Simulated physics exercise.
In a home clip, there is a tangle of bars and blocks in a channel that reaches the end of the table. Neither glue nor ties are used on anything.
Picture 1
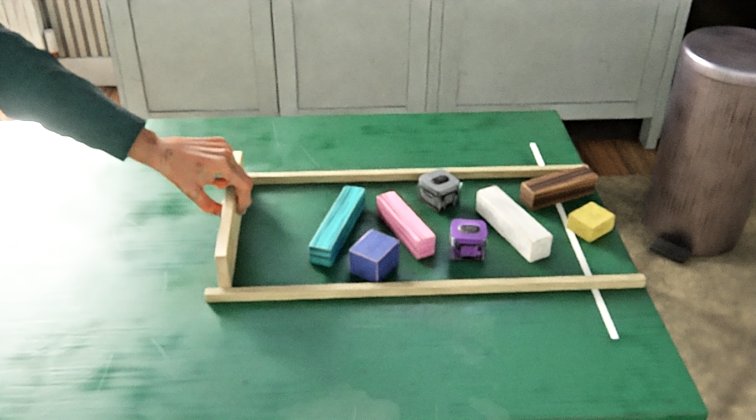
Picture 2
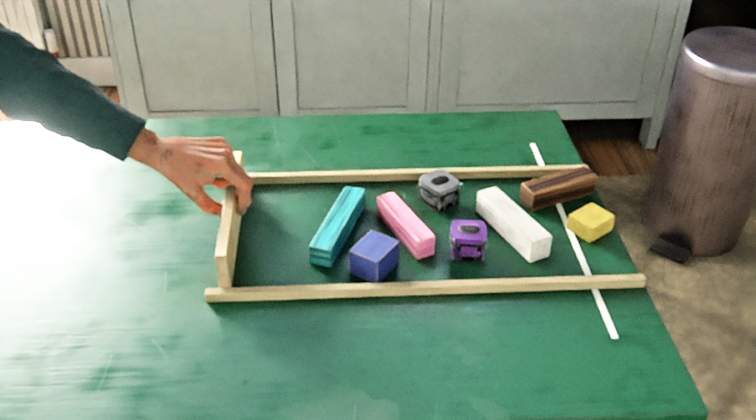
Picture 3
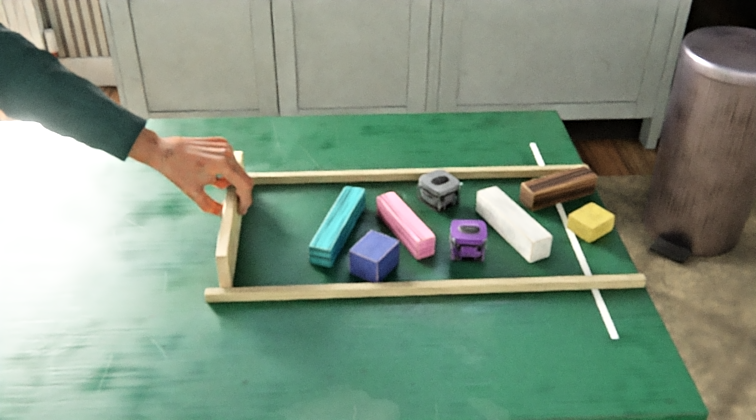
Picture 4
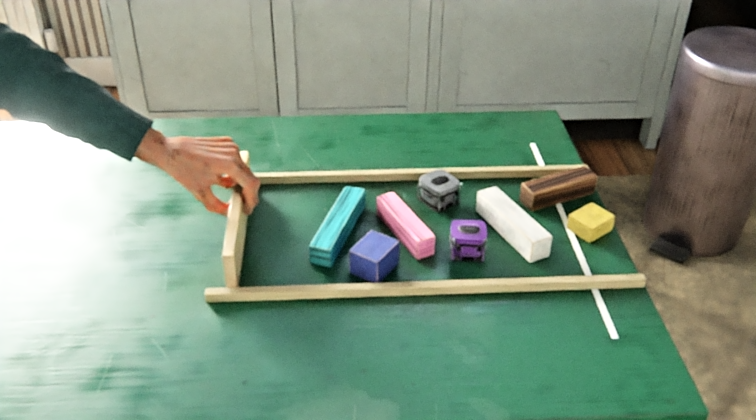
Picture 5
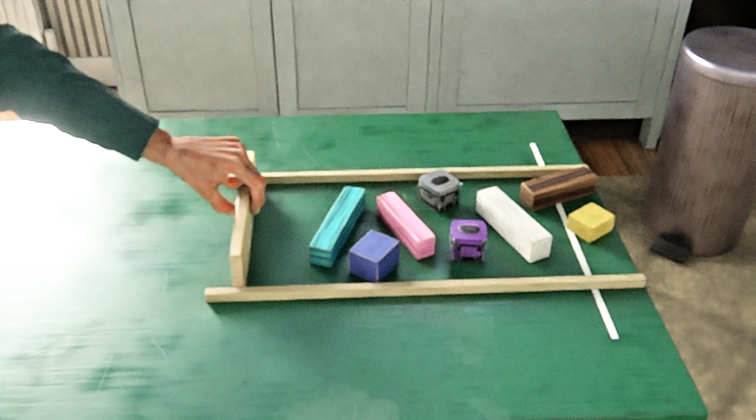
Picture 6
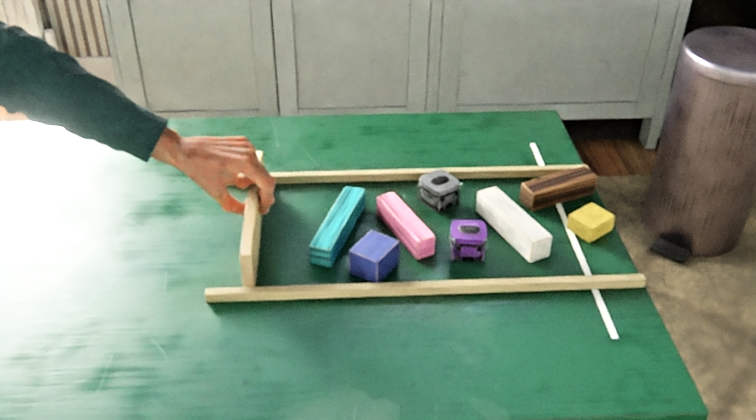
At first, a hand holds an upright wooden board still at the left end of a channel on a green table, with colourful bars, blocks and two small cases lying ahead of it. Then the hand slides the board slightly rightward, while the scattered objects stay put.
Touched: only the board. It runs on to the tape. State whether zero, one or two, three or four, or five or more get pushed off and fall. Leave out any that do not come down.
Lost: Three or four.
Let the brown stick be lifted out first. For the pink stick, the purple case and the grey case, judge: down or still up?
Final state: Pink stick in place, purple case off, grey case in place.
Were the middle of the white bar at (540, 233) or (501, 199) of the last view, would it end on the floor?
From the two starts it leaves the top; it leaves the top.
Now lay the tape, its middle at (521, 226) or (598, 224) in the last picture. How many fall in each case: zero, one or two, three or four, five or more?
Just one or two; five or over.
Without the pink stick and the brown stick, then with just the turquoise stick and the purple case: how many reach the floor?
That makes 2 fallen, then 2 fallen in the other try.
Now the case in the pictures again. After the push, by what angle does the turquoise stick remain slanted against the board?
It measures close to 0 degrees.
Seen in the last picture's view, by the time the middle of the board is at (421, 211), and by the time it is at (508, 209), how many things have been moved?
6 at one spot and 8 at the other.
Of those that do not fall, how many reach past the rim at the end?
The number would be 1.
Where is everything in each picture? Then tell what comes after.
In the first frame, yellow block (591, 222); brown stick (559, 188); white bar (512, 222); board (232, 217); tape (567, 225).
In the second frame, brown stick (559, 188); grey case (439, 190).
In the third frame, white bar (512, 223); blue block (374, 257).
In the fourth frame, yellow block (591, 222); board (238, 216).
In the fifth frame, brown stick (559, 188); purple case (468, 241).
In the sixth frame, yellow block (591, 222); brown stick (559, 188); white bar (512, 223); board (254, 216); tape (567, 225).
Early on, none off yet; yellow block at rest near (591, 222); brown stick at rest near (559, 188); white bar at rest near (512, 223).
Finally, the number that fall off is three or four; lost, purple case, white bar, brown stick and yellow block.
